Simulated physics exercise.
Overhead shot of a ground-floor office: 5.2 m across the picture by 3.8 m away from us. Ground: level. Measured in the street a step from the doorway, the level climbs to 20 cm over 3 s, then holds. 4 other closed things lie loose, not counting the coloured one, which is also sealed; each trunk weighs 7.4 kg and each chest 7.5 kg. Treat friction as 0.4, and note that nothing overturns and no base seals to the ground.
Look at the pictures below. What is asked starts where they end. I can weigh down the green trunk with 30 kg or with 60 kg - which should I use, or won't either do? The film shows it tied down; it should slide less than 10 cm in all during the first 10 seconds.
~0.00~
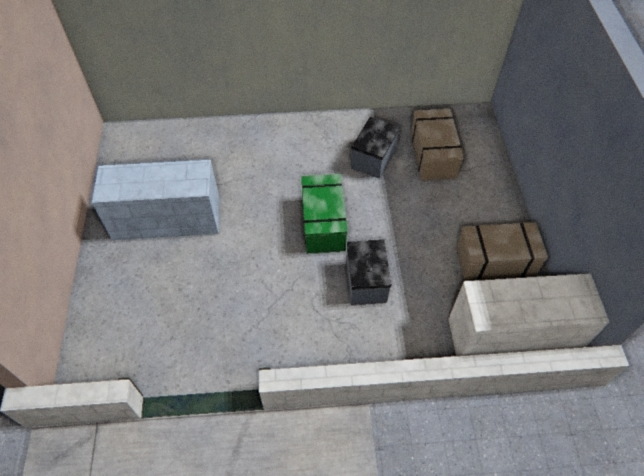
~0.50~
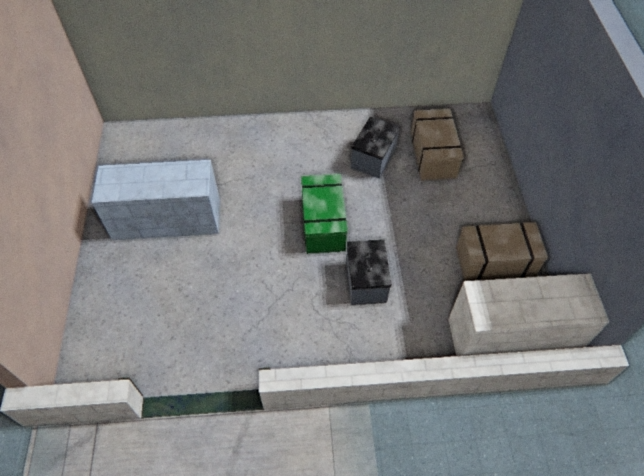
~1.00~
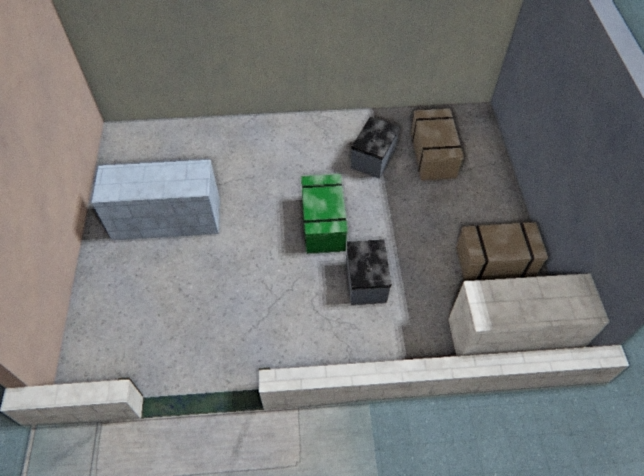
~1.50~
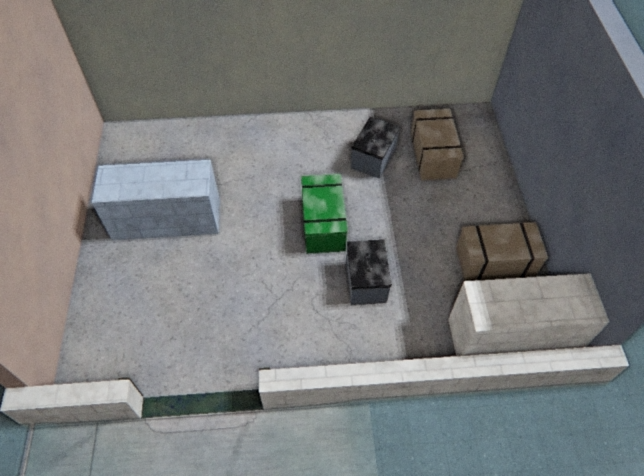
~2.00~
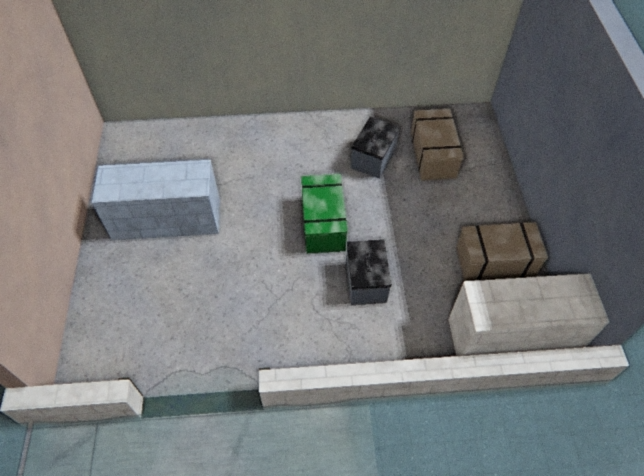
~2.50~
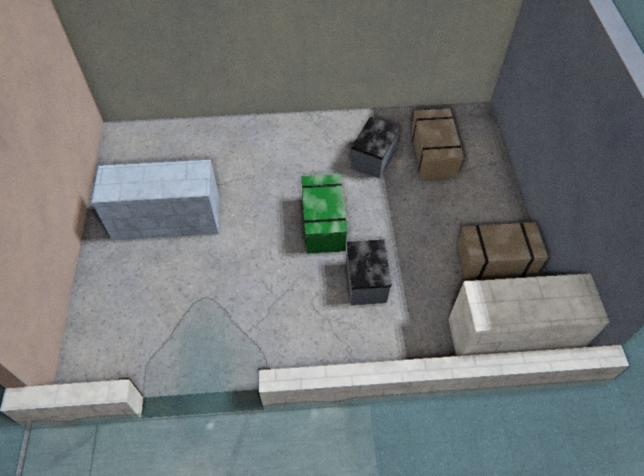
Go with the heavier one.
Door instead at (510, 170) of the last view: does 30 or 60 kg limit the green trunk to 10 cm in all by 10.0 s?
So only the heavy mass does it.
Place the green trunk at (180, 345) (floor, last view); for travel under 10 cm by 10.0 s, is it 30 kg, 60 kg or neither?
It turns out that the heavier alone succeeds.
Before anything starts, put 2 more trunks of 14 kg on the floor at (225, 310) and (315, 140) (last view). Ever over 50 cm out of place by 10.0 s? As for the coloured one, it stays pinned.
The first comes out above the threshold, the second above the threshold.
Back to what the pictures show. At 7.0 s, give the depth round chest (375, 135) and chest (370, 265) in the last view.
I'd put it at 1 cm and 2 cm respectively.
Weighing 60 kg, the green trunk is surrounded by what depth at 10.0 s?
6 cm, roughly.
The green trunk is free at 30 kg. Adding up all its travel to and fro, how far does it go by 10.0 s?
Some 40 cm in all.
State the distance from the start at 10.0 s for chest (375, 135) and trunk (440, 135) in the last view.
They sit 10 cm and 40 cm away, in the order given.
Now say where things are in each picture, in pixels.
The green trunk at (324, 203), on the bottom; 0.0 m2 under water; 0 of 5 have shifted, in the first picture.
The green trunk at (324, 203), on the bottom; 0.0 m2 under water; 0 of 5 have shifted, in the second picture.
The green trunk at (324, 203) rests on the ground; water covers 0.0 m2; 0 of 5 have shifted, in the third picture.
The green trunk at (324, 203) rests on the ground; water covers 0.0 m2; 0 of 5 have shifted, in the fourth picture.
The green trunk at (324, 203) rests on the ground; 0.2 m2 under water; 0 of 5 have shifted, in the fifth picture.
The green trunk at (324, 203) rests on the ground; water covers 0.8 m2; 0 of 5 have shifted, in the sixth picture.
After 3.5 s the green trunk would be 0 cm from its start with 30 kg and 0 cm from its start with 60 kg; 0 cm of water round it then.
After 4.5 s the green trunk would be 0 cm from its start with 30 kg and 0 cm from its start with 60 kg; 4 cm of water round it then.
After 7.0 s the green trunk would be 1 cm from its start with 30 kg and 0 cm from its start with 60 kg; 5 cm of water round it then.
After 10.0 s the green trunk would be 40 cm from its start with 30 kg and 0 cm from its start with 60 kg; 6 cm of water round it then.
